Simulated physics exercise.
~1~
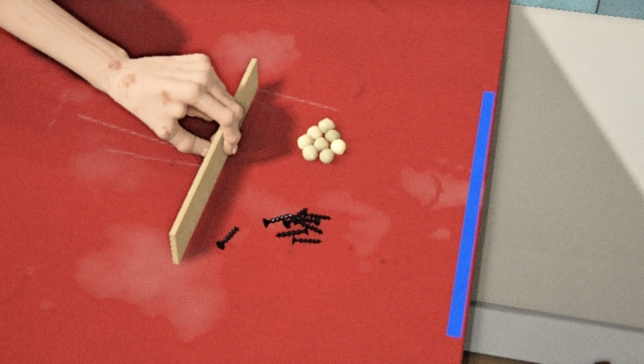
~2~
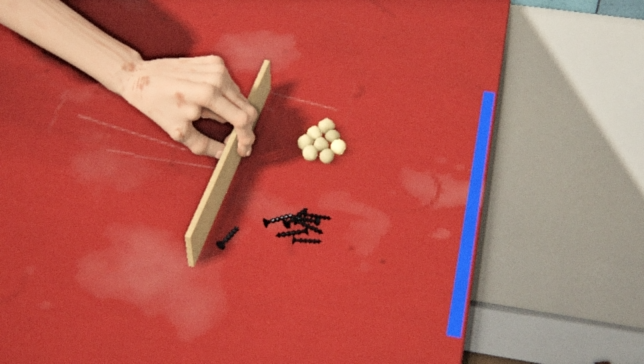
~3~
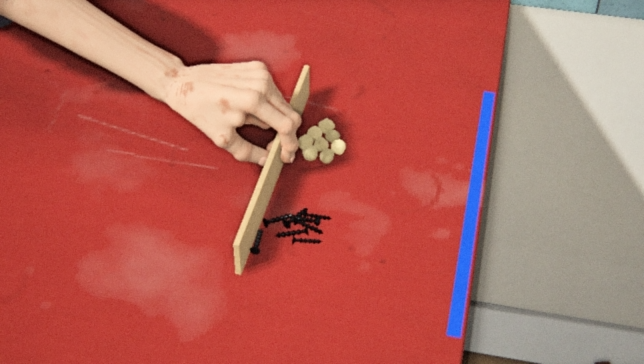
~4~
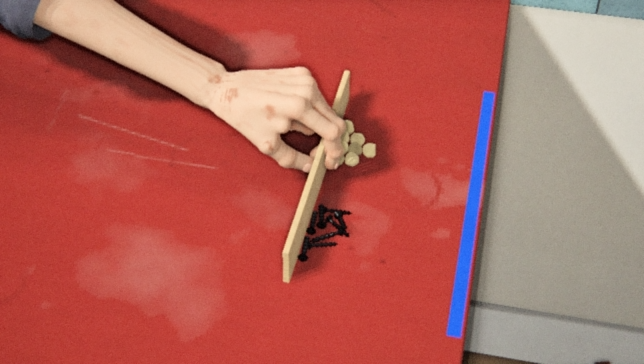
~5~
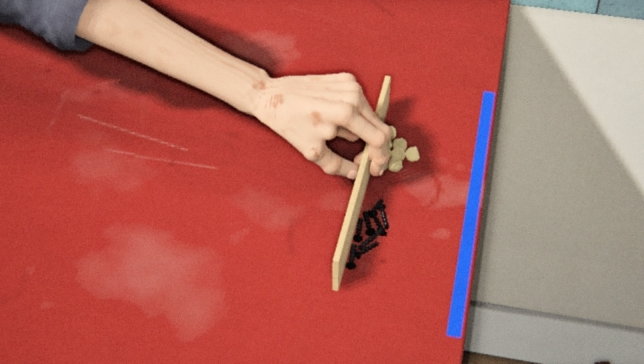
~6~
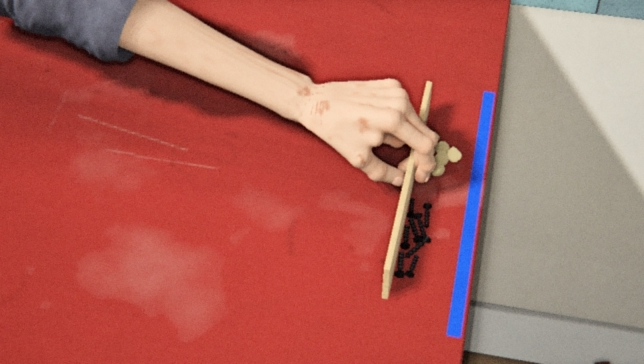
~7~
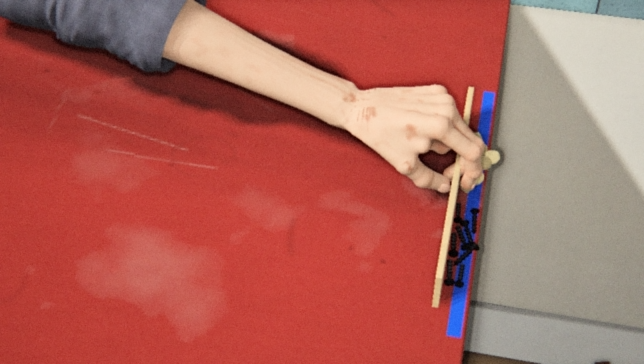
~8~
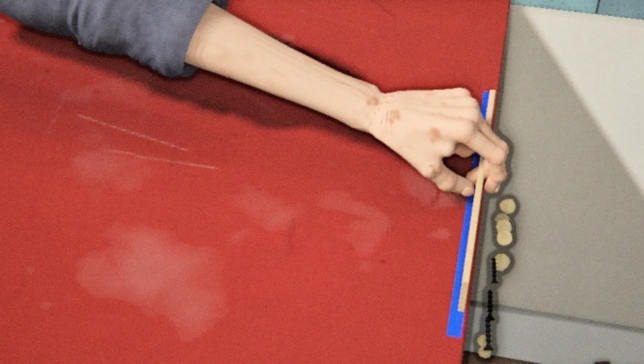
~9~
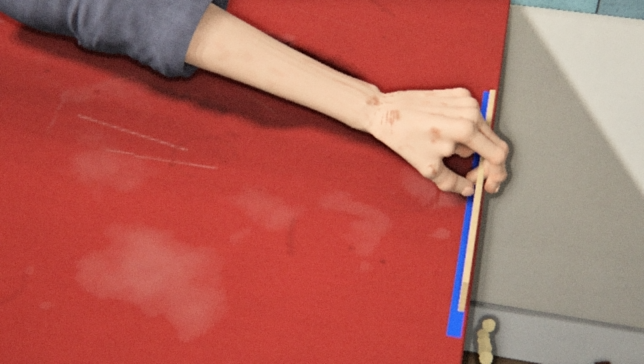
In this clip, a hand slides an upright piece of card rightward across a red table, sweeping a heap of pale round beads and a heap of black screws past a blue tape strip, where the card stops and both heaps fall over the edge.
